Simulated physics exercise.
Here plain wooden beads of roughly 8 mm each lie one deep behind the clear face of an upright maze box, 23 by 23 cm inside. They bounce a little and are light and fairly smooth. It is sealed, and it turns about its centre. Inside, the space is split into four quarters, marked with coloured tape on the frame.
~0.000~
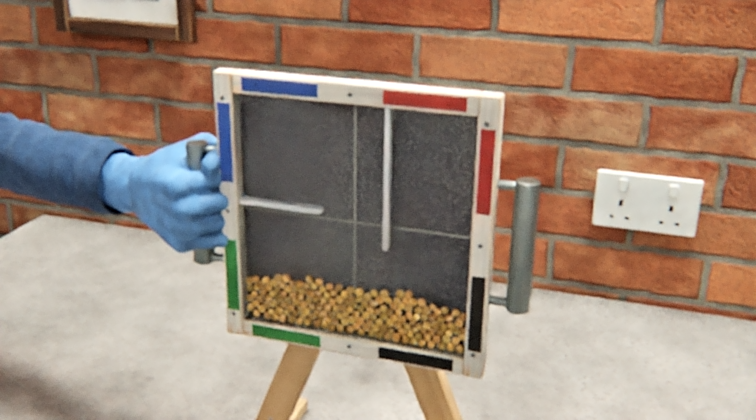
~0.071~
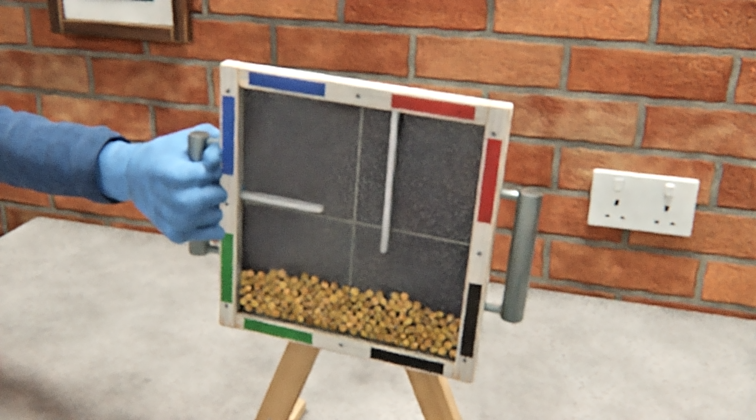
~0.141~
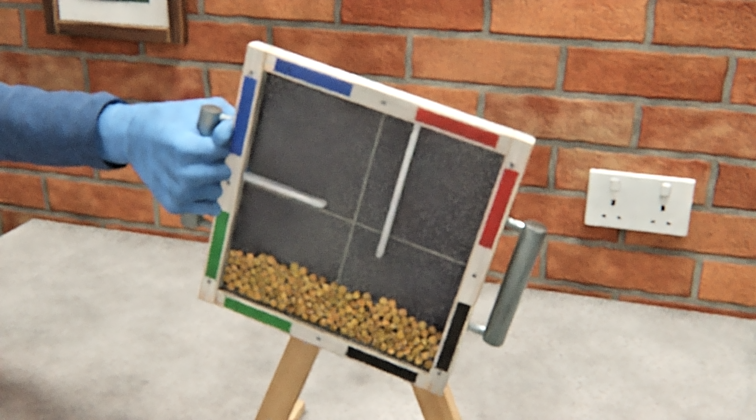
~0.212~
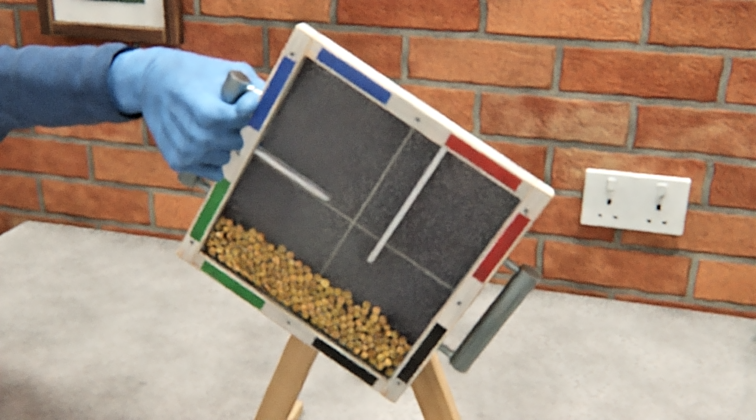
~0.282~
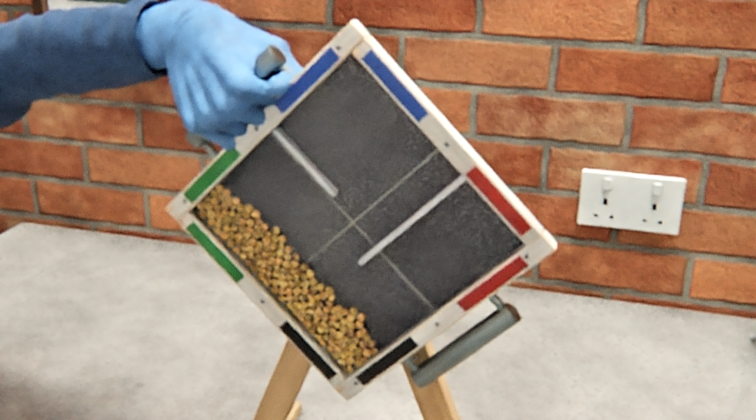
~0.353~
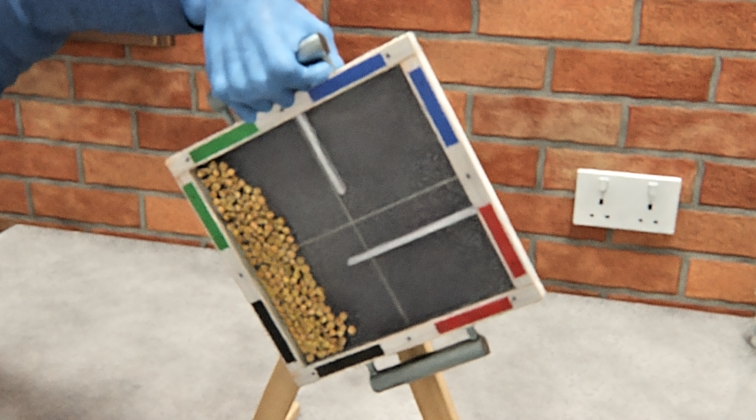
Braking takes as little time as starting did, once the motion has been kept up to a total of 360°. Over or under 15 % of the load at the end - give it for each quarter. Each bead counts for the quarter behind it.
Blue quarter: Under. Black quarter: Over. Red quarter: Under. Green quarter: Over.
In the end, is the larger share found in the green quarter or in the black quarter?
That would be the black quarter.
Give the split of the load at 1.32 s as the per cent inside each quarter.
Blue quarter: 0; black quarter: 15; red quarter: 75; green quarter: 5.
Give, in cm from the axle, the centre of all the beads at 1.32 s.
About 4 cm left and 6 cm above.
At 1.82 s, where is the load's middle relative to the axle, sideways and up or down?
Roughly 2 cm to the right of the axle and 9 cm below it.
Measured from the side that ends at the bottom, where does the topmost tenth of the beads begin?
Estimate: 5 cm or so.
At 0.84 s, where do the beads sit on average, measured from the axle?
About 7 cm left and 6 cm below.
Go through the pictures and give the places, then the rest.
In the first frame, level, about 180 beads; beads centred (352, 311); top one (409, 294); blue (279, 87), black (415, 359), red (424, 101), green (286, 336).
In the second frame, turned 4° clockwise; beads centred (346, 310); top one (305, 277).
In the third frame, turned 14° clockwise; beads centred (330, 306); top one (239, 254).
In the fourth frame, turned 30° clockwise; beads centred (308, 294); top one (222, 221).
In the fifth frame, turned 45° clockwise; beads centred (289, 280); top one (220, 189).
In the sixth frame, turned 60° clockwise; beads centred (278, 267); top one (213, 165); blue (434, 108), black (274, 332), red (503, 241), green (206, 217); walls (480, 207) to (351, 261), (299, 111) to (342, 190).
By 0.84 s it has turned 165°, the beads' middle is 7 cm left of and 6 cm below the axle; by quarter, black 25 %, red 75 %.
By 1.32 s it has turned 269°, the beads' middle is 4 cm left of and 6 cm above the axle; by quarter, black 15 %, red 75 %, green 5 %.
At rest by 2.4 s, blue 0 %, black 60 %, red 0 %, green 40 %.
